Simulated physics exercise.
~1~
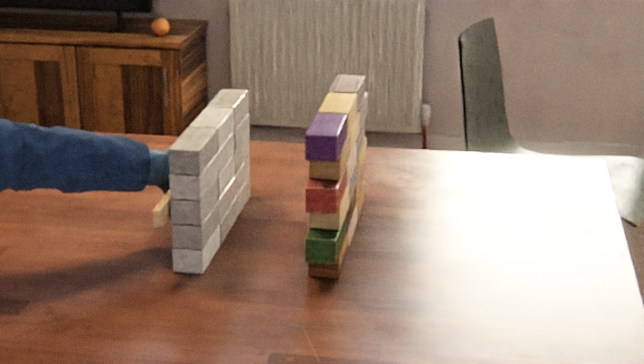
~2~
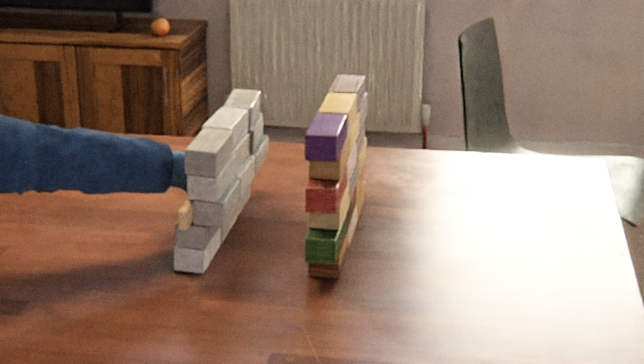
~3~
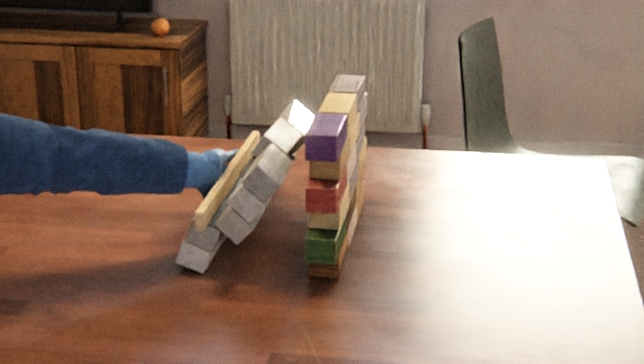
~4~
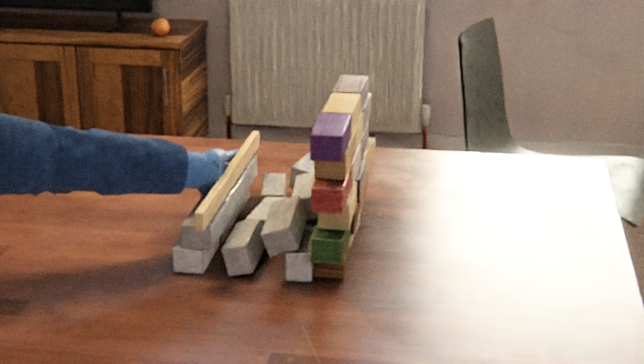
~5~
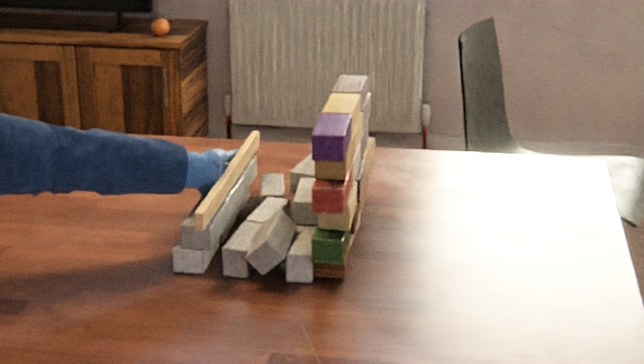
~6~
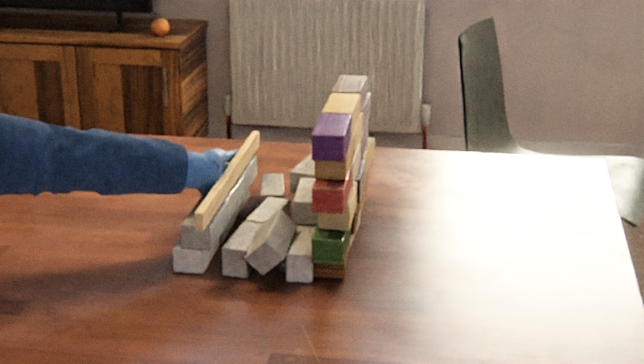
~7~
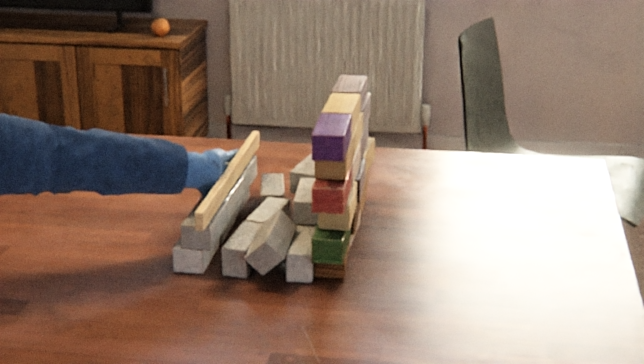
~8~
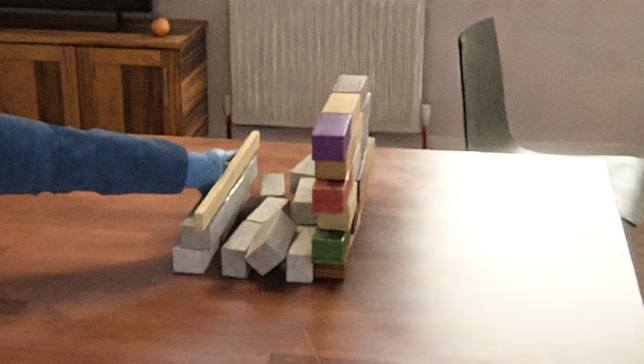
A hand pushes a batten rightward, toppling the pale block wall against the second, which shifts but stands.
